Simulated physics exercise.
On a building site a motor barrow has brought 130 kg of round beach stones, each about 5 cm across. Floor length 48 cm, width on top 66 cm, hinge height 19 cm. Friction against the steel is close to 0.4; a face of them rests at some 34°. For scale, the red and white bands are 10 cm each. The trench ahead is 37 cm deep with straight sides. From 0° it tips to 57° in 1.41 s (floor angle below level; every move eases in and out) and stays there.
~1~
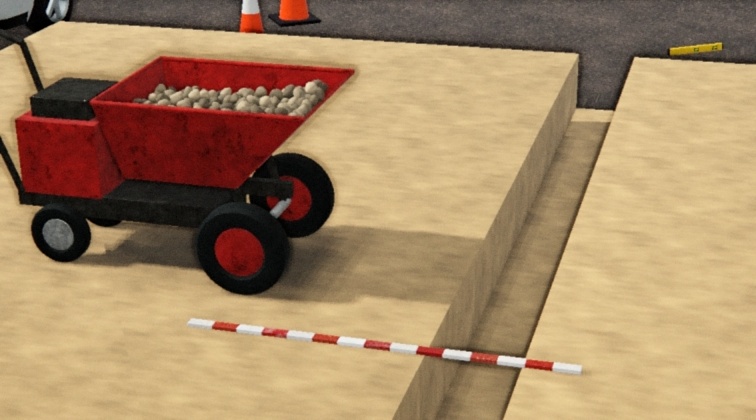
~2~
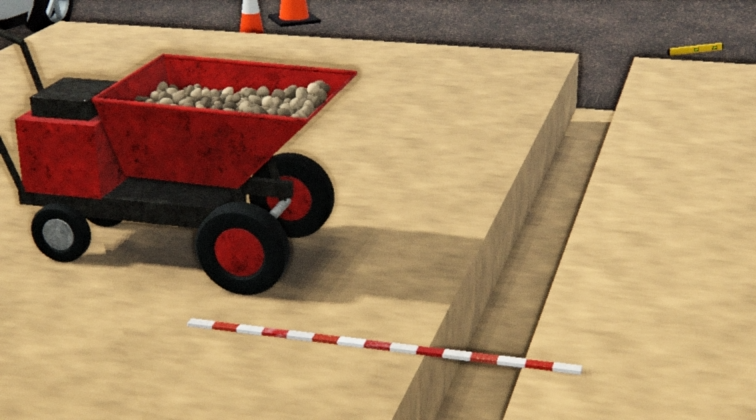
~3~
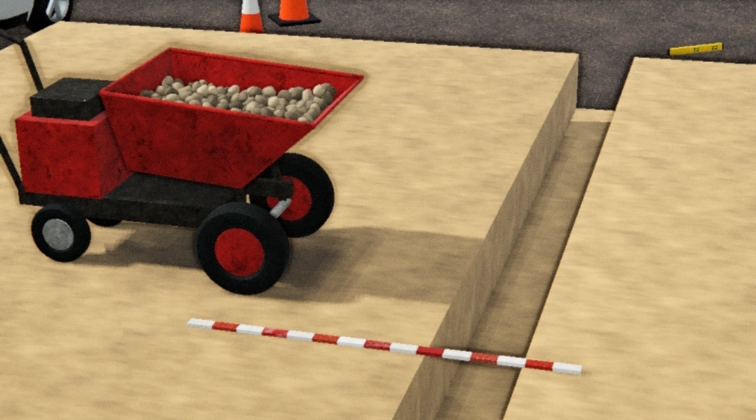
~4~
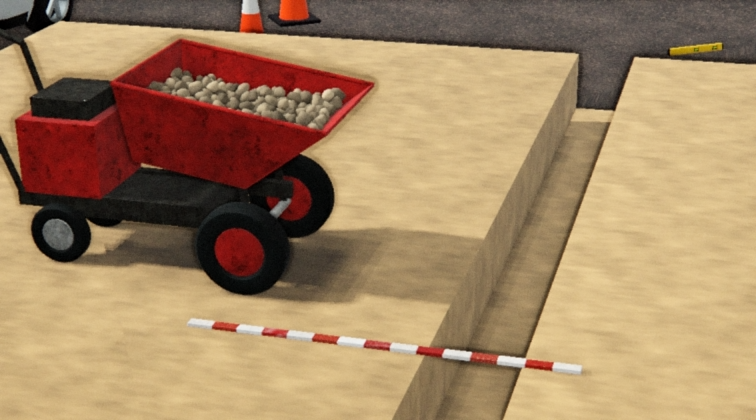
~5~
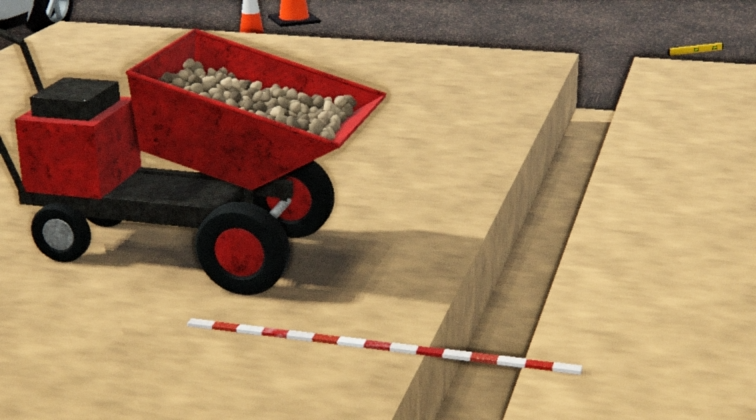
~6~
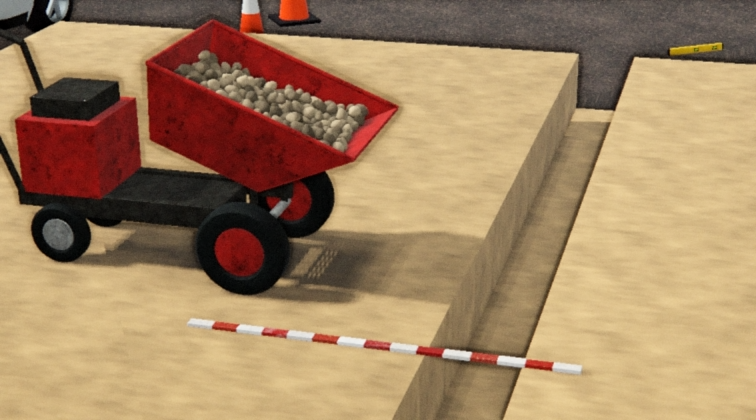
In the video, a red motor barrow loaded with round stones stands still on sandy ground left of a straight-sided trench, while its skip gradually tilts forward, the rear rising and the front lip lowering toward the right.
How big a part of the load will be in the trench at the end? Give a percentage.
Roughly 73 per cent ends in the trench.
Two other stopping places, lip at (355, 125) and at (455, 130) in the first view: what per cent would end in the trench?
Near 95 per cent from the first place, 20 from the second.
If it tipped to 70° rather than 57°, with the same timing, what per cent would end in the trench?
In that case some 75 per cent.
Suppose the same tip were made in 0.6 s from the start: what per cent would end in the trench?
In that case some 80 per cent.
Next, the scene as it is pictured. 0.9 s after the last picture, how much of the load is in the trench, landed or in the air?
About 5 per cent by then.
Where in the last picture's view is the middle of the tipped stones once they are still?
Around (488, 343).
Then, 0.5 s after the last picture the floor is at 48°, 100 % in the skip; the foremost stones are at (396, 195).
Then, 0.9 s after the last picture the floor is at 57°, 80 % in the skip, 12 % short of the trench, 7 % in the trench; the foremost stones are at (492, 334).
Then, 1.3 s after the last picture the floor is at 57°, 49 % in the skip, 16 % short of the trench, 35 % in the trench; the foremost stones are at (543, 354).
Then, 3.2 s after the last picture the floor is at 57°, 1 % in the skip, 26 % short of the trench, 73 % in the trench; the foremost stones are at (547, 339).
